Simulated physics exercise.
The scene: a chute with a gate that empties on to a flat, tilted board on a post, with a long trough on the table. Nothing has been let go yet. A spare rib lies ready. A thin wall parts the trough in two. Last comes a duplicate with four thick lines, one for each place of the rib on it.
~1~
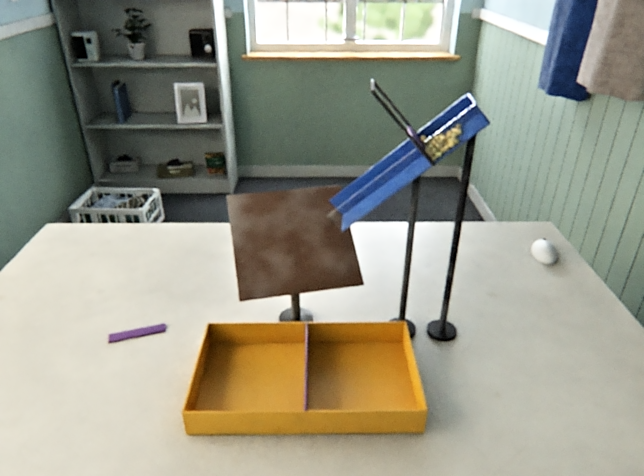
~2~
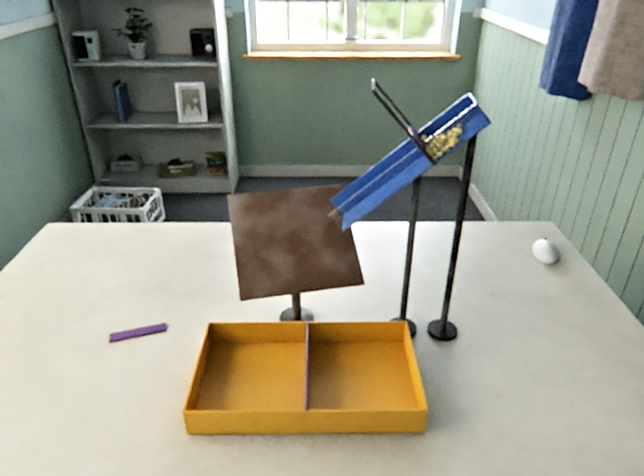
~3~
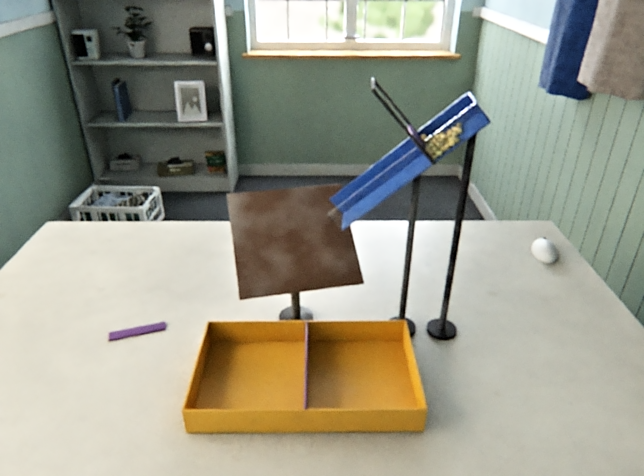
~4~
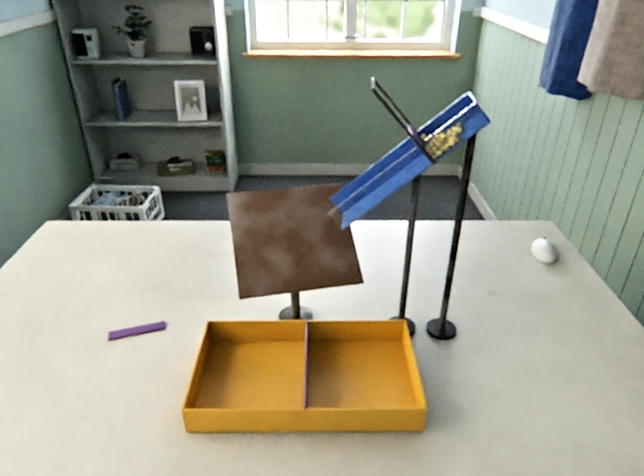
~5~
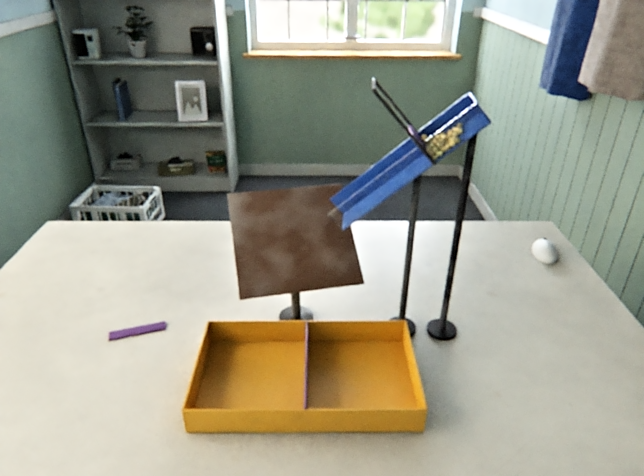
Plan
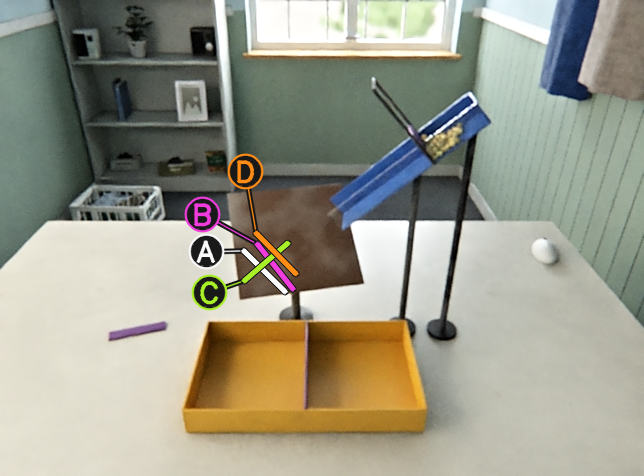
We see a blue chute holding a pile of small pale beans behind a closed gate, above a tilted brown board and a divided orange trough on a table, with a purple strip lying at left; nothing visibly moves.
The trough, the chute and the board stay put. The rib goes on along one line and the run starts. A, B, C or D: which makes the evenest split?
A is best.
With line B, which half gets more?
The right half.
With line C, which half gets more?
The left half.
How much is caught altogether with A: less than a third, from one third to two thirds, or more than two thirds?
Line A gives more than two thirds.
On the marked copy, line A from (243, 250) to (285, 291); line B from (257, 244) to (292, 288); line C from (287, 243) to (244, 280); line D from (256, 233) to (295, 273).
For line A, of what is caught, about half in the left half, about half in the right.
For line B, of what is caught, about a quarter in the left half, most in the right.
For line C, of what is caught, most in the left half, about a quarter in the right.
For line D, of what is caught, about a quarter in the left half, most in the right.
